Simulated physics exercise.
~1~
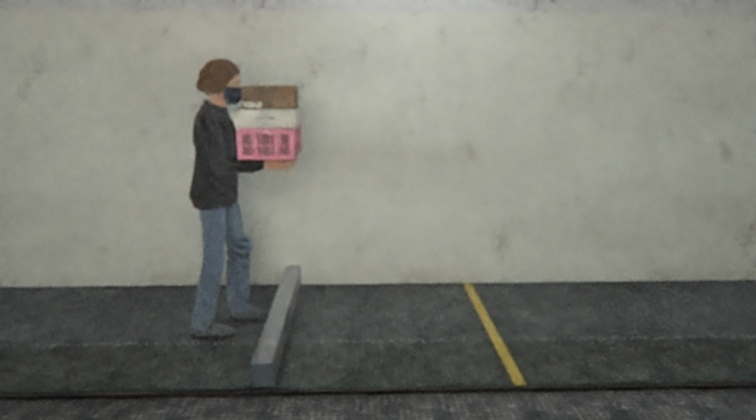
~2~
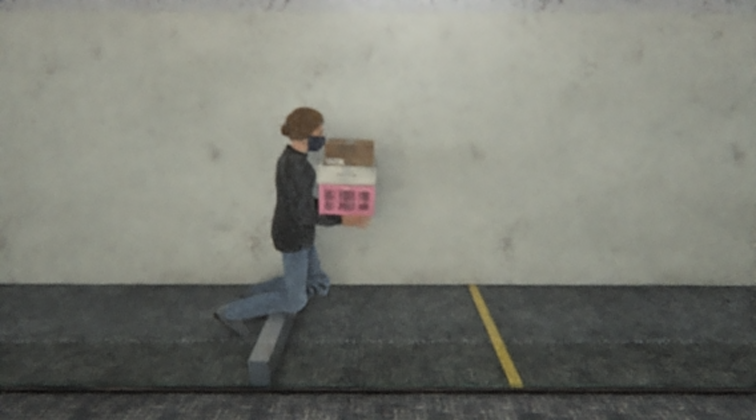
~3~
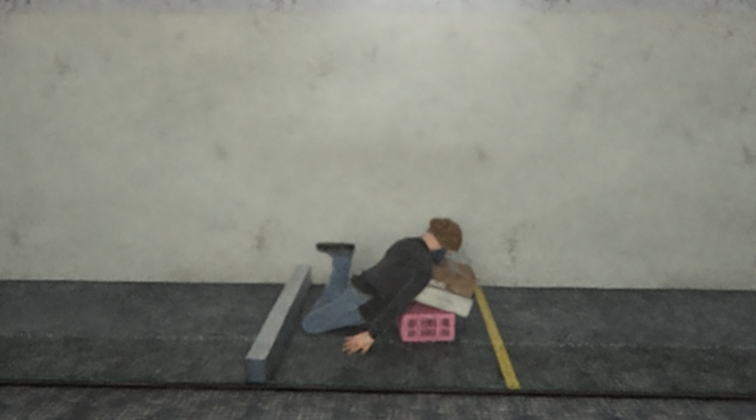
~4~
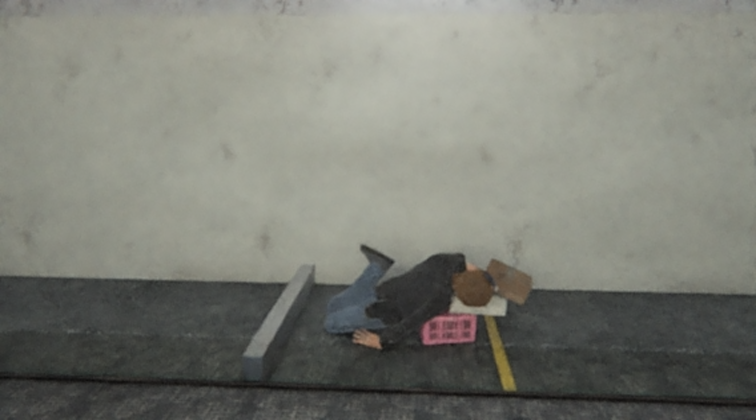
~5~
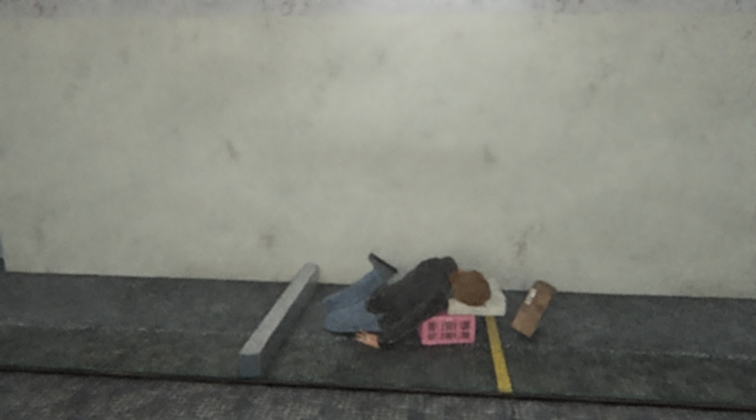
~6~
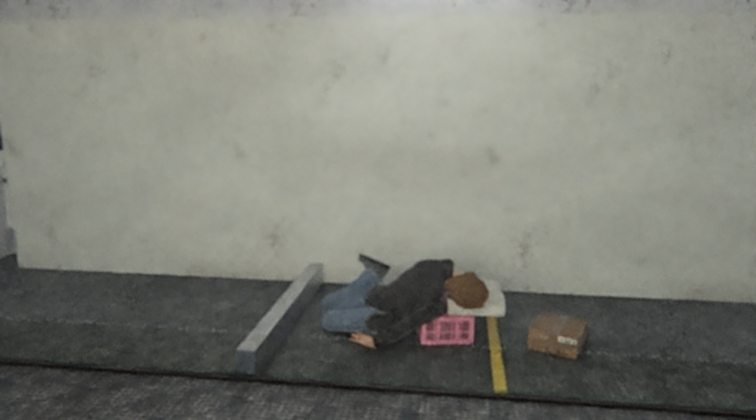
A masked person carrying a brown carton, a white carton and a pink crate tripped over a low rail and fell forward onto the load; the brown carton tumbled past the yellow line, while the pink crate stopped short of it.
